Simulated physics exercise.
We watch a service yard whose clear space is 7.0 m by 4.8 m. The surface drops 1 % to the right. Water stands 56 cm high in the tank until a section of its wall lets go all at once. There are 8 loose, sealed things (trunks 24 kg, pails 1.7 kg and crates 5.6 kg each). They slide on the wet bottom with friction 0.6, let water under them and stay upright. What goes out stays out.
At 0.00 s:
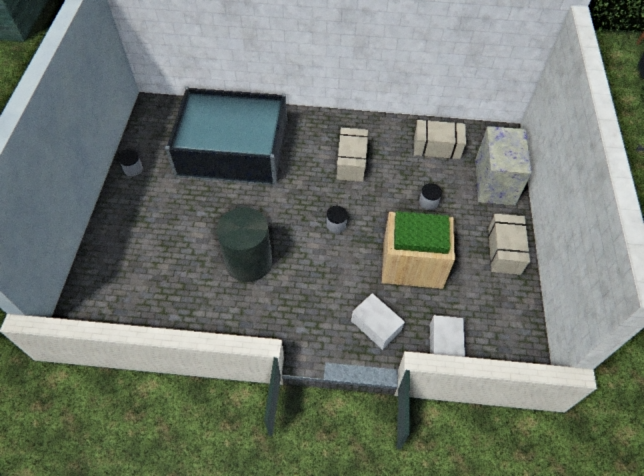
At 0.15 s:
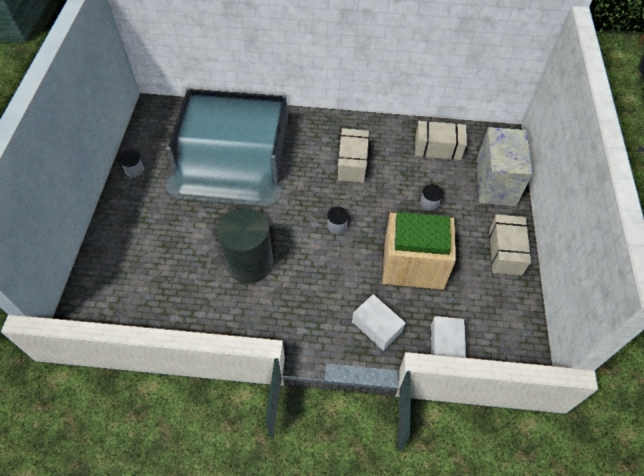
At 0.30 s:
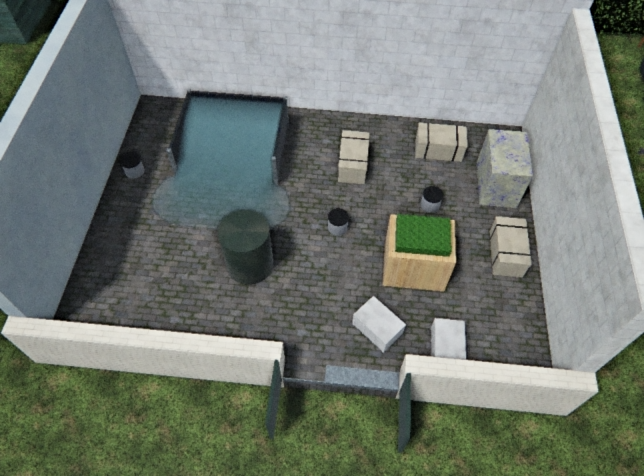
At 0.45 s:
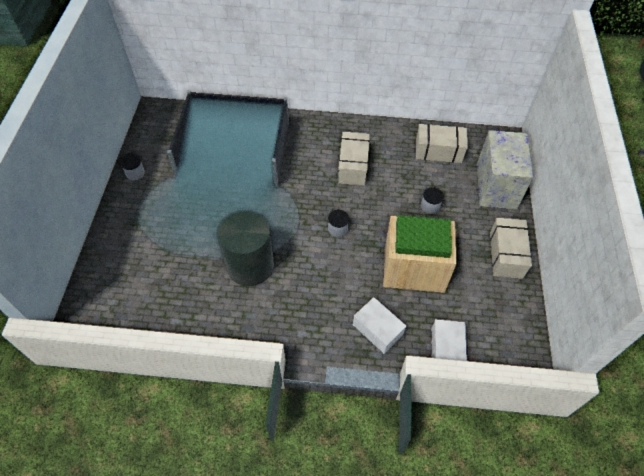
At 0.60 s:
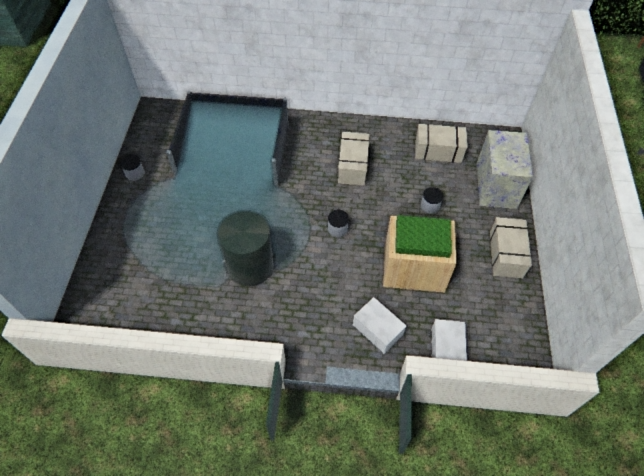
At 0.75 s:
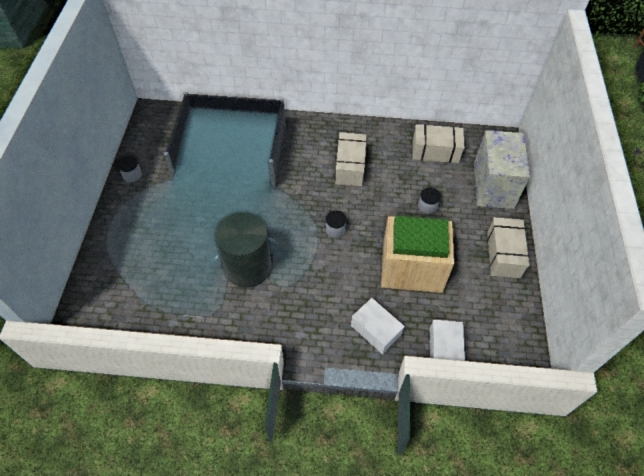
A walled, paved yard held a water-filled tank whose front side opened, and the water poured out, spreading across the paving and around a dark green barrel while the crates and pails stayed put.
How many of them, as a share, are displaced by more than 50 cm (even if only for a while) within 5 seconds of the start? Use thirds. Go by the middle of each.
That comes to between one and two thirds.
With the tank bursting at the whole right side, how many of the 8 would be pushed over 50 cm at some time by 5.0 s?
Then 6.
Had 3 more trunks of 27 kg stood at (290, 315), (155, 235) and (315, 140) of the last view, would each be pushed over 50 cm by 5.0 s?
In turn: Over, past it, short of it.
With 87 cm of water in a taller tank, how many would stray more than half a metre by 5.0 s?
Then 5.
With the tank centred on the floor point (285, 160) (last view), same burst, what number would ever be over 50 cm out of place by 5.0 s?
In that case 4 of them.
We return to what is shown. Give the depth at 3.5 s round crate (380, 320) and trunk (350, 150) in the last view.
Roughly 5 and 0 cm.
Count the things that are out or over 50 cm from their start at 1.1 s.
By then 0.
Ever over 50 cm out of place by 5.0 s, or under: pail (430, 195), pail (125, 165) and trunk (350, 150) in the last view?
In that order: More, more, less.
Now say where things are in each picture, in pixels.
A trunk at (441, 132), on the bottom; a pail at (432, 191) rests on the ground; 2.1 m2 under water; 0 of 8 have shifted, in the first frame.
A trunk at (442, 132), on the bottom; a pail at (433, 192) rests on the ground; water covers 2.9 m2; 0 of 8 have shifted, in the second frame.
A trunk at (443, 134), on the bottom; a pail at (433, 194), on the bottom; water covers 4.0 m2; 0 of 8 have shifted, in the third frame.
A trunk at (443, 136) rests on the ground; a pail at (433, 195) rests on the ground; 5.2 m2 under water; 0 of 8 have shifted, in the fourth frame.
A trunk at (442, 135) rests on the ground; a pail at (433, 195) rests on the ground; 6.3 m2 under water; 0 of 8 have shifted, in the fifth frame.
A trunk at (440, 136) rests on the ground; a pail at (431, 196), on the bottom; water covers 7.6 m2; 0 of 8 have shifted, in the sixth frame.
After 1.1 s 0 of 8 are over 50 cm from their spots; 0 afloat.
After 2.2 s 0 of 8 are over 50 cm from their spots; 0 afloat.
After 3.5 s 3 of 8 are over 50 cm from their spots; 1 afloat.
After 5.0 s 5 of 8 are over 50 cm from their spots, and 5 have been at some point; 4 afloat.
